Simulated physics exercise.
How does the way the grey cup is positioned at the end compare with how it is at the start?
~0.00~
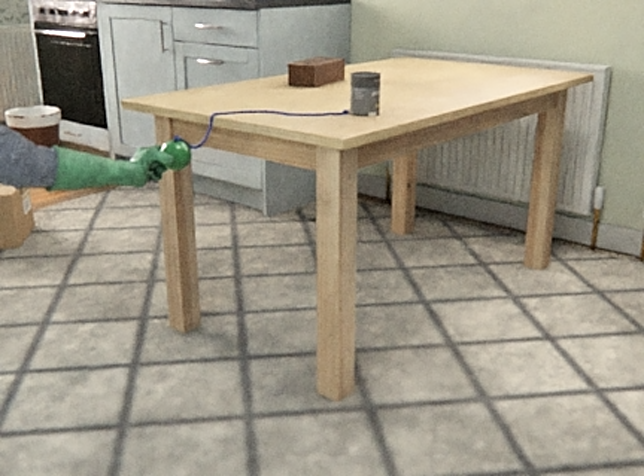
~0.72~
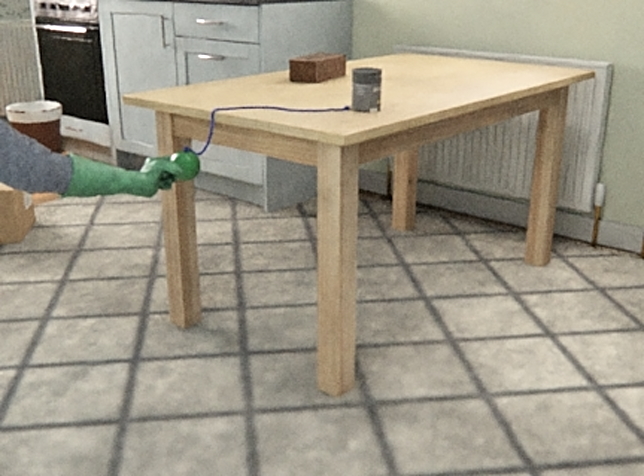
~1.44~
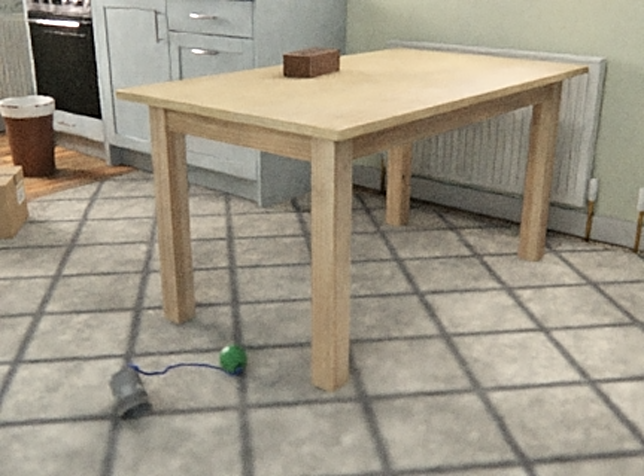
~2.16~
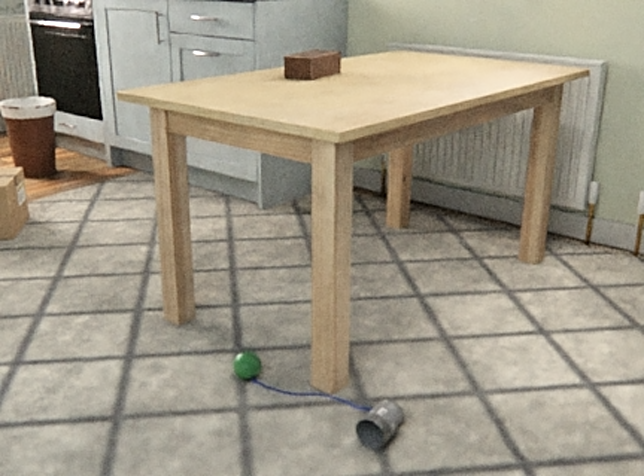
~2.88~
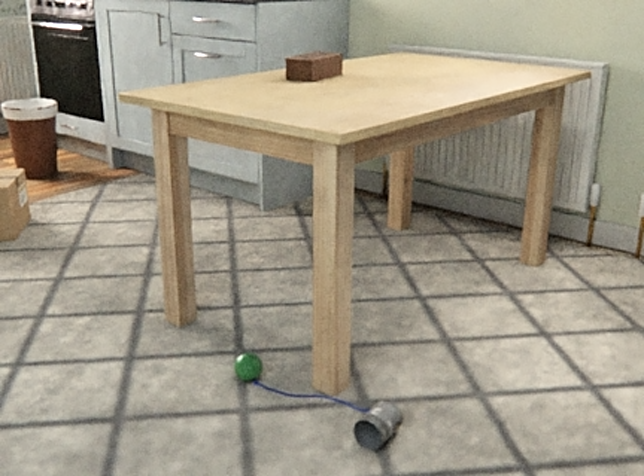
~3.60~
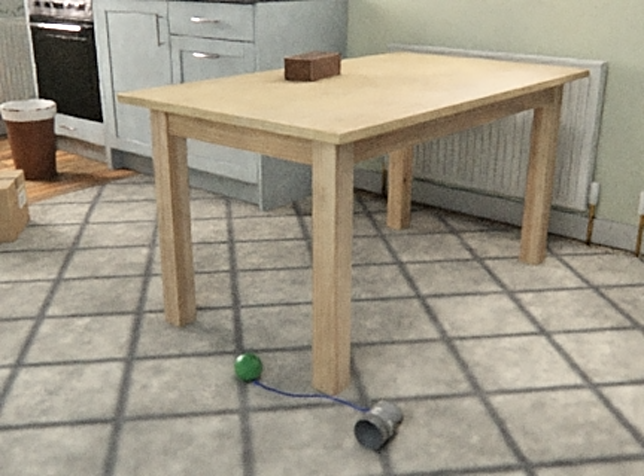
At the start the grey cup stands upright on the table, but at the end it lies on its side on the floor.
